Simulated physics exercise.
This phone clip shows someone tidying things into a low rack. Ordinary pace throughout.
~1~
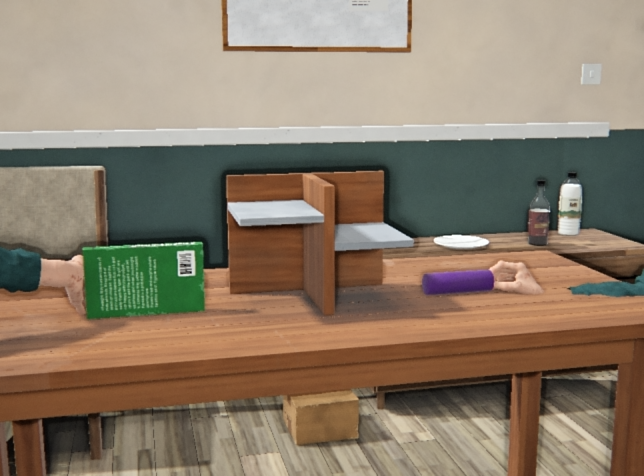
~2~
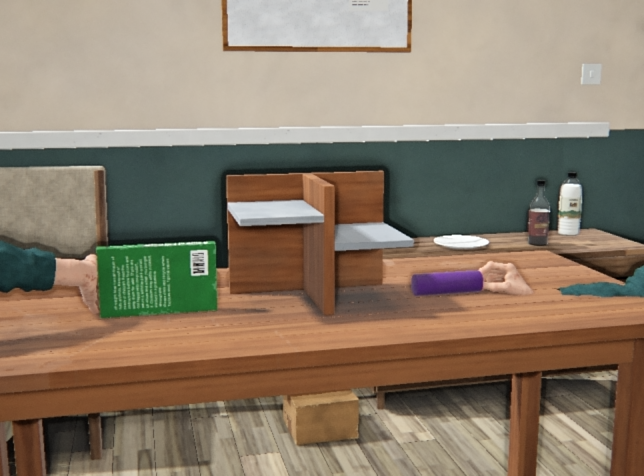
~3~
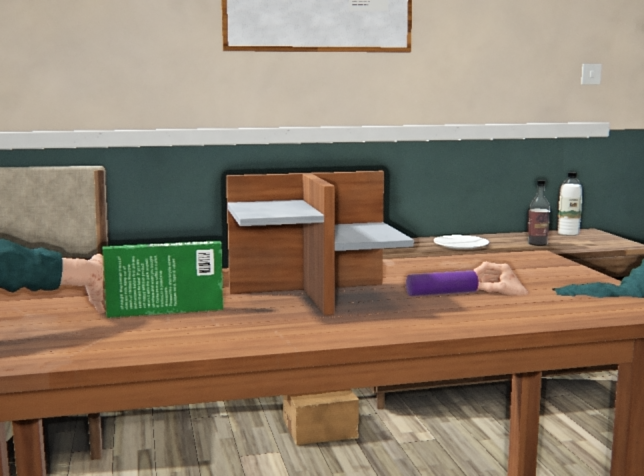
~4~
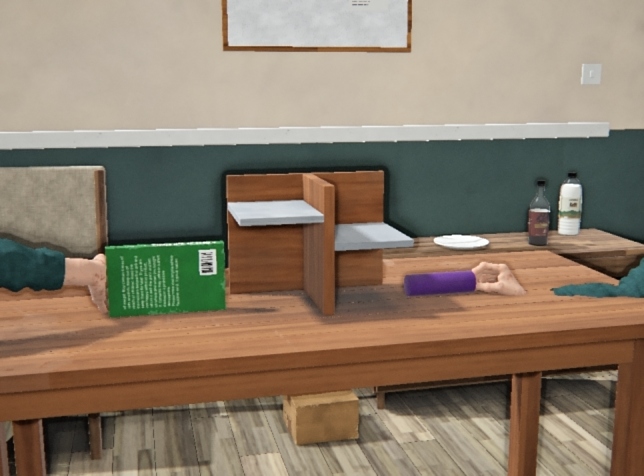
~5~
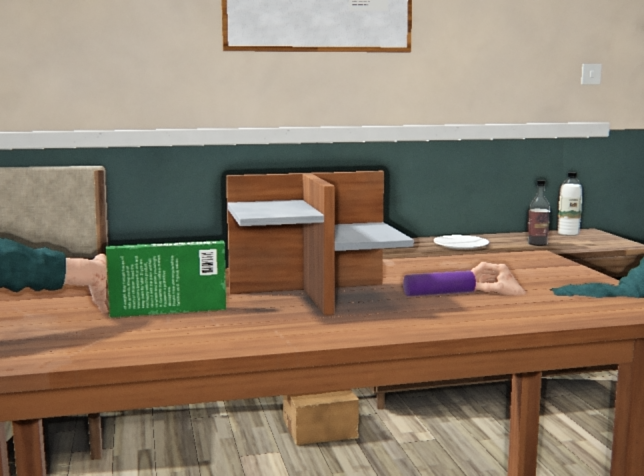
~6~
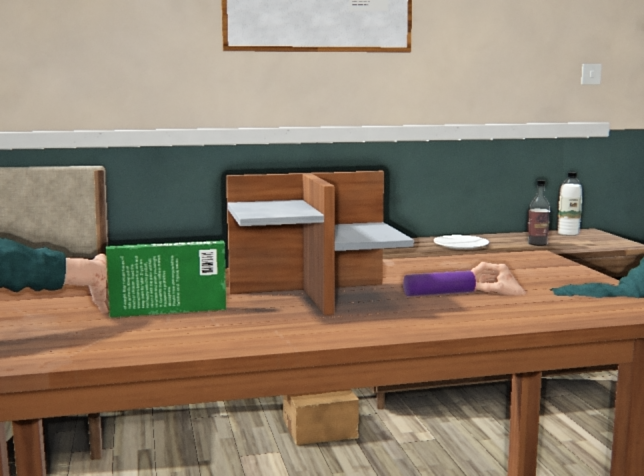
A green book and a purple candle slide slightly inward, pushed by hands, then sit still.
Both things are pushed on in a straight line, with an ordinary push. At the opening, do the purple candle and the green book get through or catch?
Result - purple candle: Through; green book: Through.
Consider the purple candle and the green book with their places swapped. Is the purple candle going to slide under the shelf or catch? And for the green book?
The purple candle gets in; the green book stops at the shelf.
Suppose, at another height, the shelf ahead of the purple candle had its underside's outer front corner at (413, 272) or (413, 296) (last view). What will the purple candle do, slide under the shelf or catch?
So the purple candle slips beneath in one try and hits the shelf in the other, in that order.
Then, 0.50 s past the last view, purple candle sliding up to the opening near (410, 285); green book sliding up to the opening near (203, 277).
Finally, the purple candle goes under, near (365, 288); the green book goes under, near (253, 274).
